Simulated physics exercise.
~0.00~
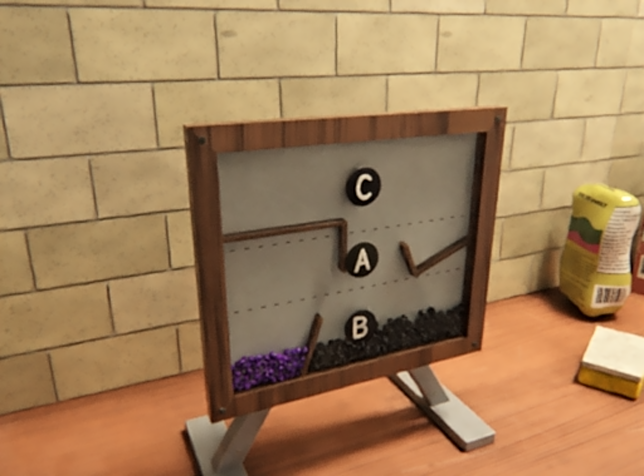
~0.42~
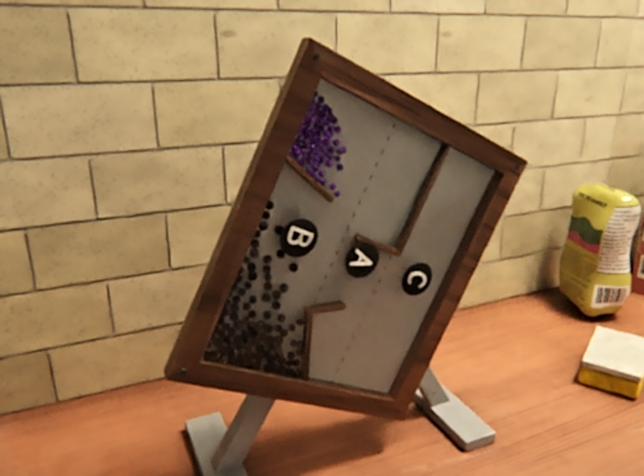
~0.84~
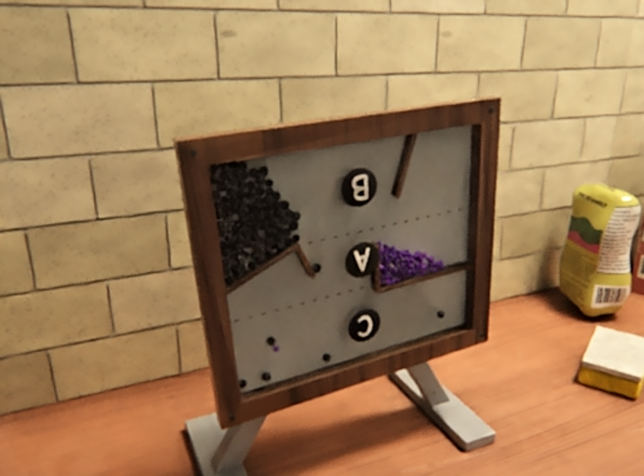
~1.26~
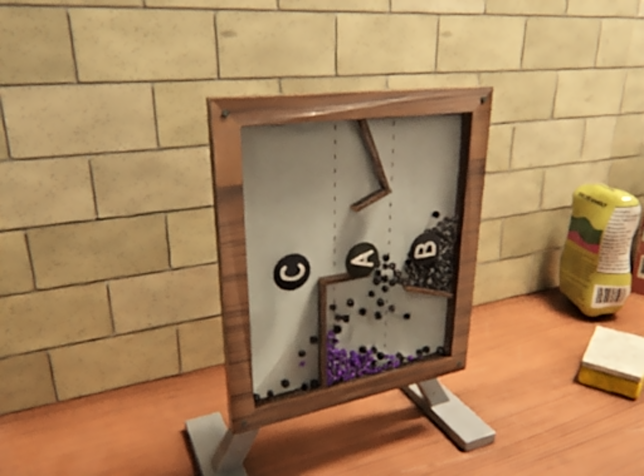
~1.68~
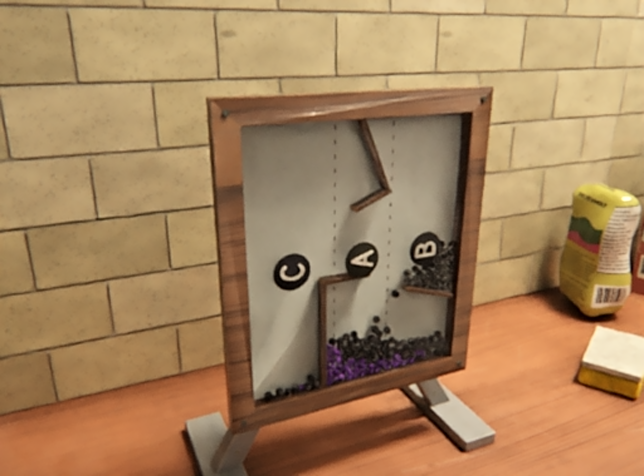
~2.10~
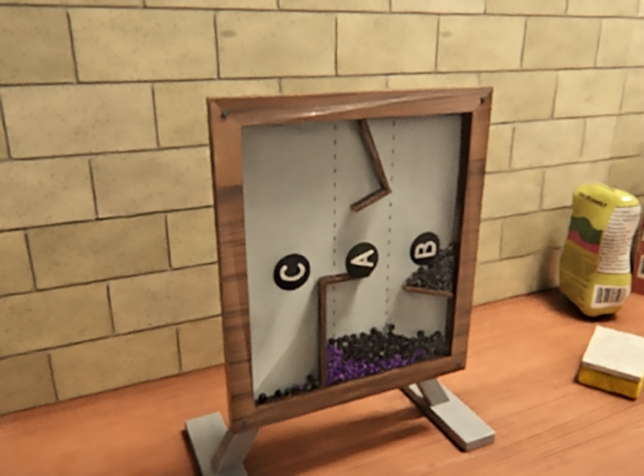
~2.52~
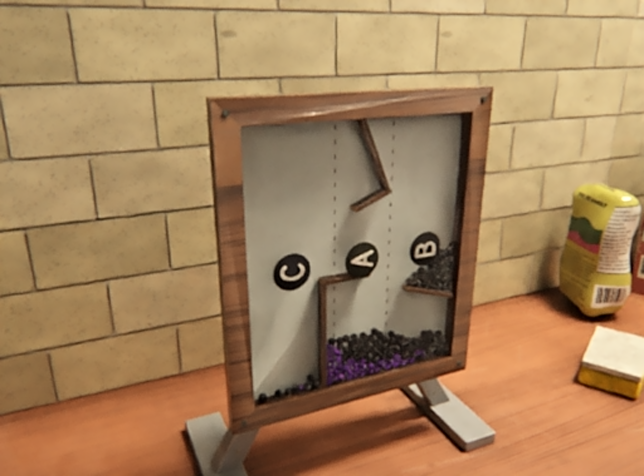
On a wooden counter before a pale brick wall, a wood-framed upright case of black and purple beads swings clockwise past upside down, spilling them across its inner ledges, and comes to rest on its side, beads heaped along the bottom and on a ledge by B.
